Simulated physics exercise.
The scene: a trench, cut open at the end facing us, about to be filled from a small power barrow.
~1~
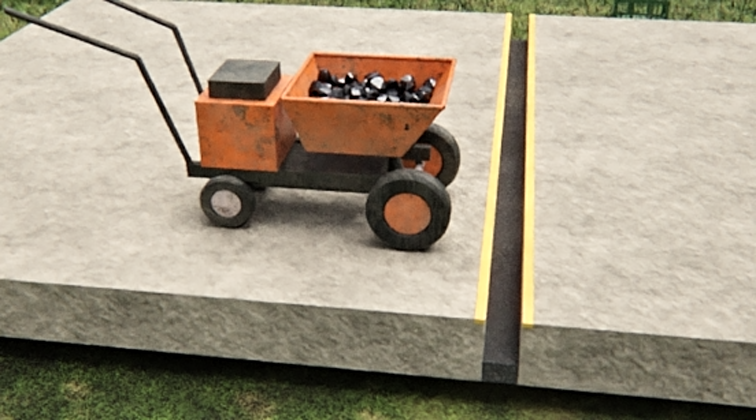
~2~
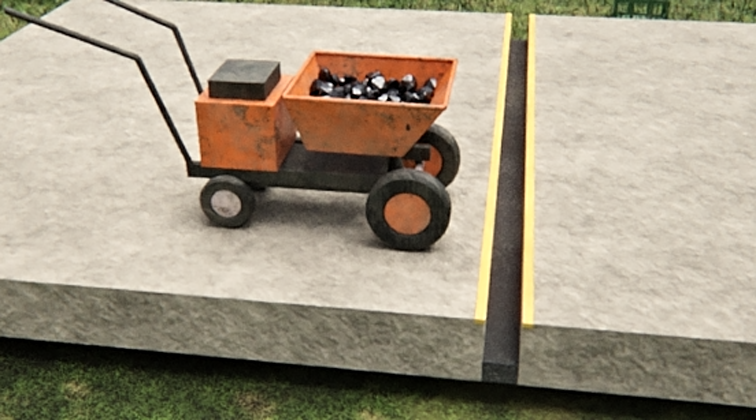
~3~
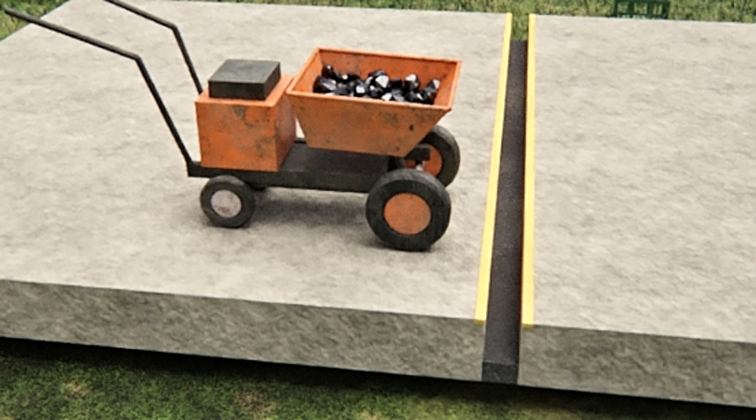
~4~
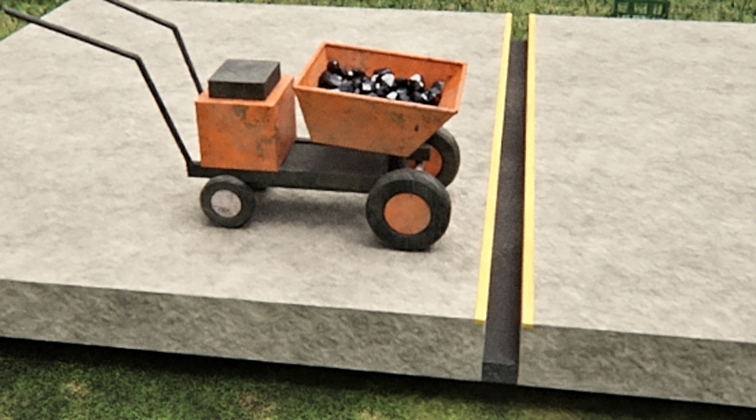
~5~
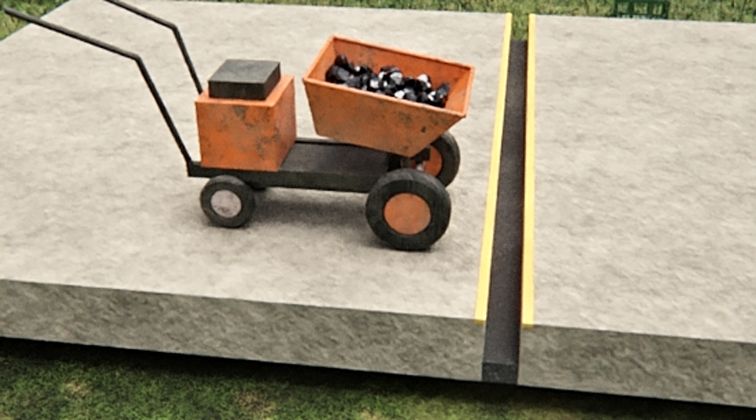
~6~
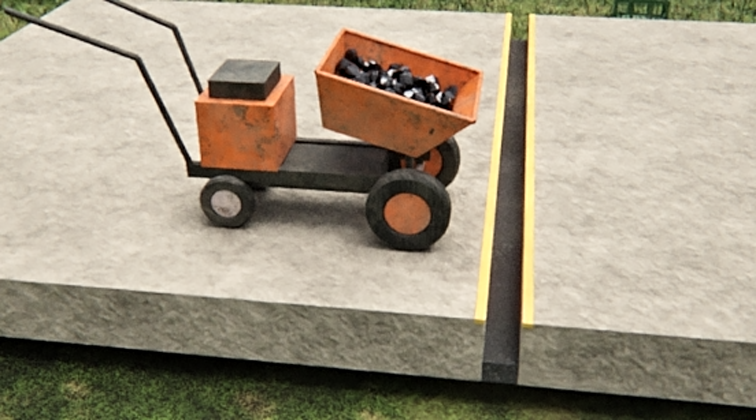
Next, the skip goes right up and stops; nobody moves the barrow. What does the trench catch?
Between the edges lies only the smaller part of the load.
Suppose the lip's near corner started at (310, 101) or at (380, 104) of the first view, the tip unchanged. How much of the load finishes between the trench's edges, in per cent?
In turn 20 and 60 in a hundred.
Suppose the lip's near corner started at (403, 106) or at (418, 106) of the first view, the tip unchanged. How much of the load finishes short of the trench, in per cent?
In turn 0 and 0 in a hundred.
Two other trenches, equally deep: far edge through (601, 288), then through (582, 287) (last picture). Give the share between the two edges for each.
About 100 and 80 per cent.
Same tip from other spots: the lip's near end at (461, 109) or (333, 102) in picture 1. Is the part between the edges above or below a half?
The first try: Under half. The second: Under half.
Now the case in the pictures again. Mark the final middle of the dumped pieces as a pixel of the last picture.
Roughly at (563, 221).
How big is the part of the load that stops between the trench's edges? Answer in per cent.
Some 20 per cent.
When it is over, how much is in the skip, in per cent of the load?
Close to 0 per cent.
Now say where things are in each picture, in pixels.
Lip of the skip (443, 108), level; top of the load (368, 93), lumps of coal; first edge of the trench (484, 279); far edge (529, 283), the trench under half as wide as the skip, and about as deep as wide, in the first frame.
Lip of the skip (444, 108), level; top of the load (369, 92), in the second frame.
Lip of the skip (449, 110), tipped barely; top of the load (360, 88), in the third frame.
Lip of the skip (455, 112), tipped a little; top of the load (366, 85), in the fourth frame.
Lip of the skip (464, 116), tipped a little; top of the load (366, 85), in the fifth frame.
Lip of the skip (473, 122), tipped clearly; top of the load (364, 81); first edge of the trench (484, 279); far edge (529, 283), in the sixth frame.
Just after the last frame, skip tipped steeply; every one in the skip.
A moment on, skip tipped right over; almost all in the skip; about a tenth beyond it.
Further on, skip tipped right over; roughly a quarter in the skip; roughly two thirds beyond it.
When it is over, skip tipped right over; just a few in the skip; roughly a quarter in or heaped over the trench; the larger part beyond it.
